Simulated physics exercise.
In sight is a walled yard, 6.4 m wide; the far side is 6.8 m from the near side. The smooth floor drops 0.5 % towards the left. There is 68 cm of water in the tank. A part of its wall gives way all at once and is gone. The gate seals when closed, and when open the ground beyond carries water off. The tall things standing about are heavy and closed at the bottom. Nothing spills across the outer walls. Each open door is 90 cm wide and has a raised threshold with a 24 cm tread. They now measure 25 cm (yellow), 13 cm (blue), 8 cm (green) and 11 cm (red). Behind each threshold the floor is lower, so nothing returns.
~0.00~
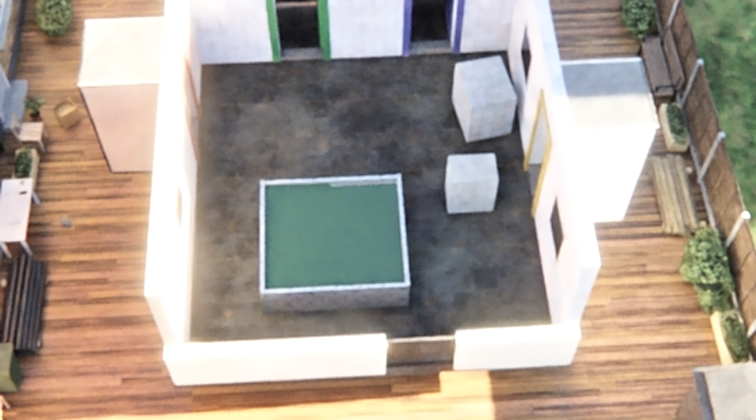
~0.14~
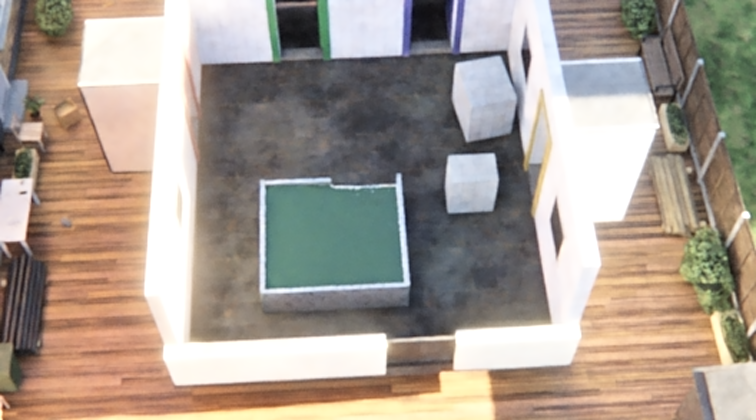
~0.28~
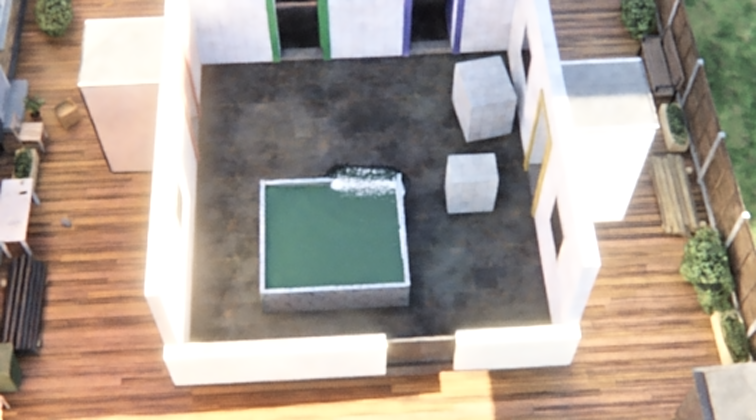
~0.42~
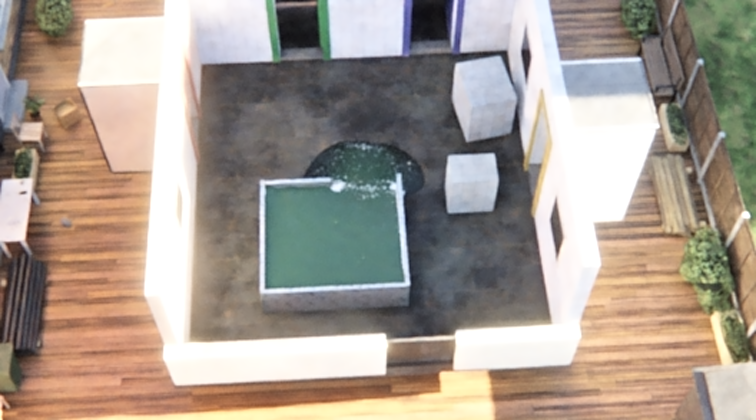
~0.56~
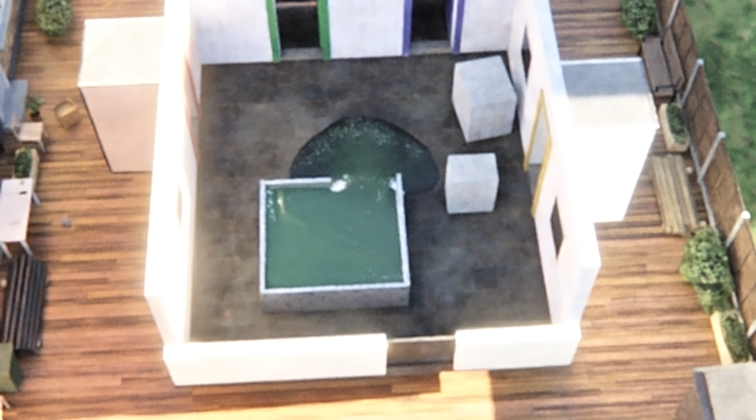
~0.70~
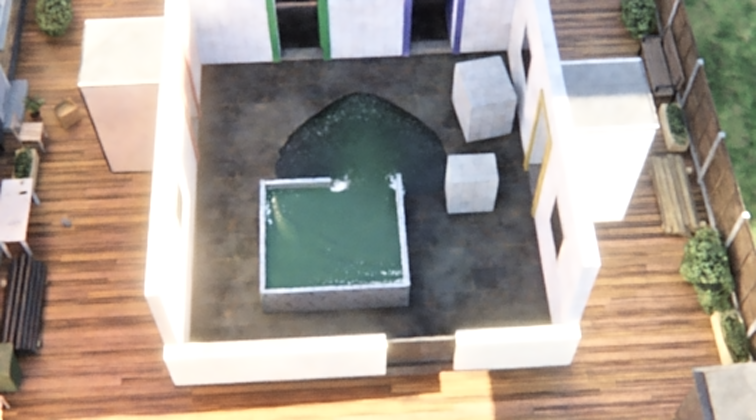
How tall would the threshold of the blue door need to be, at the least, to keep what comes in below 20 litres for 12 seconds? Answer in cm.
It would have to be roughly 25 cm high.
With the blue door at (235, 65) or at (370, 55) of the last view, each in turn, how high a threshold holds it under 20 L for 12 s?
Roughly 16 and 25 cm.
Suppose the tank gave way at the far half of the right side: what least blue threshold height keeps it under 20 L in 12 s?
Then roughly 17 cm.
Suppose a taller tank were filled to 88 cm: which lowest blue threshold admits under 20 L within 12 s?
About 35 cm.
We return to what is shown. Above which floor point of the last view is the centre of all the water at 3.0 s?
At about (353, 185).
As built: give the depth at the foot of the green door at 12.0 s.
About 10.5 cm.
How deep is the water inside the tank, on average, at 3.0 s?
Some 35 cm.
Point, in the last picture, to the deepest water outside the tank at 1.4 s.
At about (376, 191).
After 1.4 s water covers 30 % of the floor, deepest (38 cm) near (376, 191); 4 cm at the blue door, 0 litres in over its 13 cm threshold.
After 3.0 s water covers 45 % of the floor, deepest (30 cm) near (504, 55); 27 cm at the blue door, 98 litres in over its 13 cm threshold.
After 12.0 s water covers 95 % of the floor, deepest (16 cm) near (189, 365); 8 cm at the blue door, 193 litres in over its 13 cm threshold.
At the blue door as built, the water arrived by 1.4 s and peaked near 31 cm at 2.6 s.
With a threshold of 22 cm, 41 litres would have come in within the 12 s; with 29.5 cm, 8 litres. So under 20 litres takes about 25 cm.
